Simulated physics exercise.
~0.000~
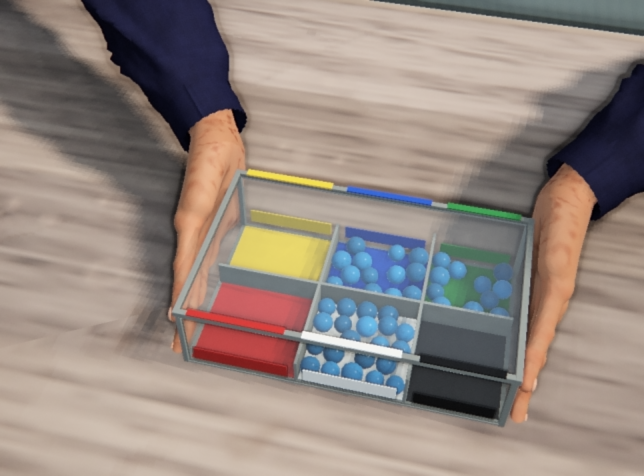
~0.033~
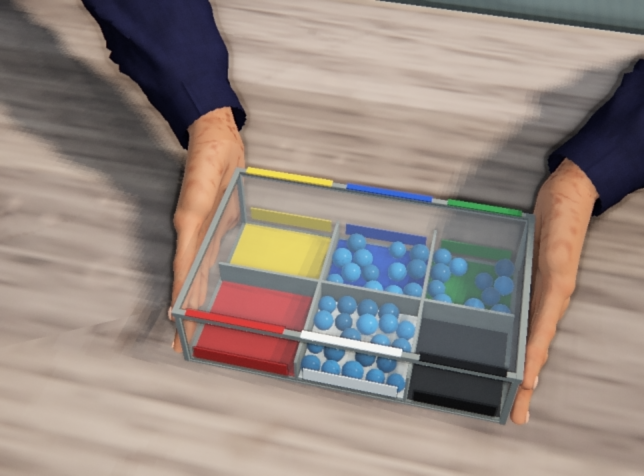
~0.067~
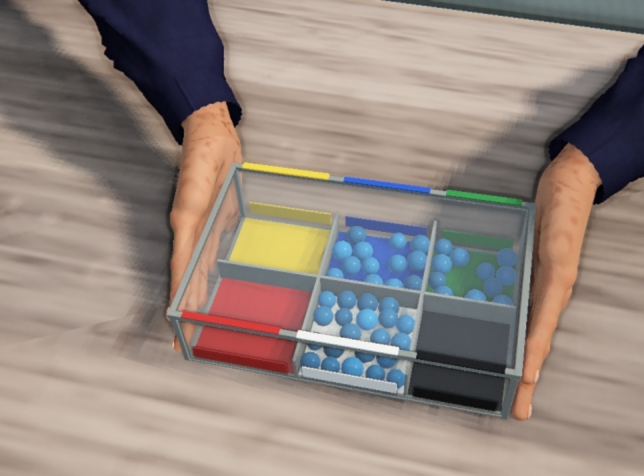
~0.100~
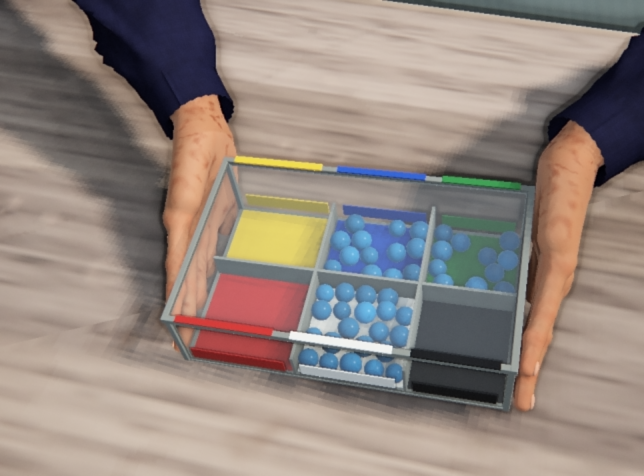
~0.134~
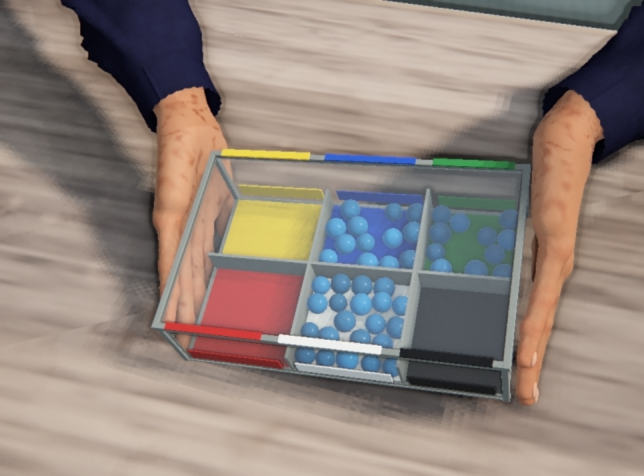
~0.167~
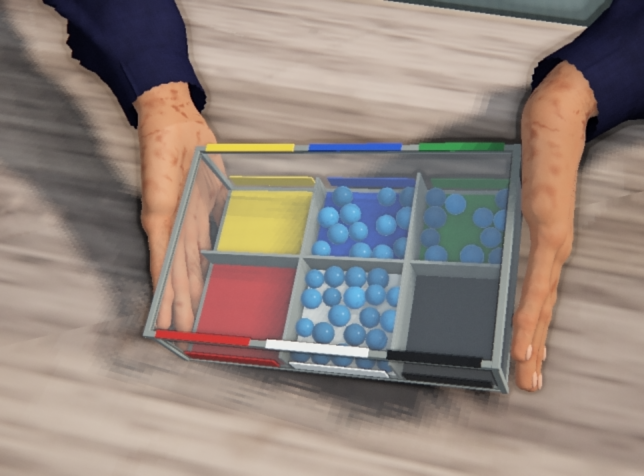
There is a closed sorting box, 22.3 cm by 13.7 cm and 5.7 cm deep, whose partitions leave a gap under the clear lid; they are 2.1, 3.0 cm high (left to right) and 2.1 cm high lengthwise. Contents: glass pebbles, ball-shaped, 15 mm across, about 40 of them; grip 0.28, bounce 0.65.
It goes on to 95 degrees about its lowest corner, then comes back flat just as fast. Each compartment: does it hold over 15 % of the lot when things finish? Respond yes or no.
Red compartment: Yes; blue compartment: No; green compartment: No; yellow compartment: No; white compartment: Yes; black compartment: No.
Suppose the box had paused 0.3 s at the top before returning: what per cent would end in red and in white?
In that case red 70, white 30.
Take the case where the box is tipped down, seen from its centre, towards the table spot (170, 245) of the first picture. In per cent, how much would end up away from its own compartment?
The share would be about 100 percent.
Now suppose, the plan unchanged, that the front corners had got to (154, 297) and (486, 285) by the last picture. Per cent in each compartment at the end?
Each compartment ends with, in per cent, red 40, blue 5, green 0, yellow 55, white 0 and black 0.
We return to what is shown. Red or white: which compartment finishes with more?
It's the red one that holds more.
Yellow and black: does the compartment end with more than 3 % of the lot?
Yellow: False; black: True.
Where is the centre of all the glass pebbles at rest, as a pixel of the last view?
Close to pixel (280, 327).
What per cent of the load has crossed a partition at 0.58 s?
40 %.
After 0.58 s, tilt 94 degrees; red 10 %, blue 15 %, green 10 %, yellow 5 %, white 50 %, black 10 %.
Then, at 0.86 s, tilt 38 degrees; red 65 %, white 30 %, black 5 %.
After 1.24 s, tilt 0 degrees; red 65 %, white 30 %, black 5 %.
By 2.0 s all is still; red 65 %, blue 0 %, green 0 %, yellow 0 %, white 30 %, black 5 %.
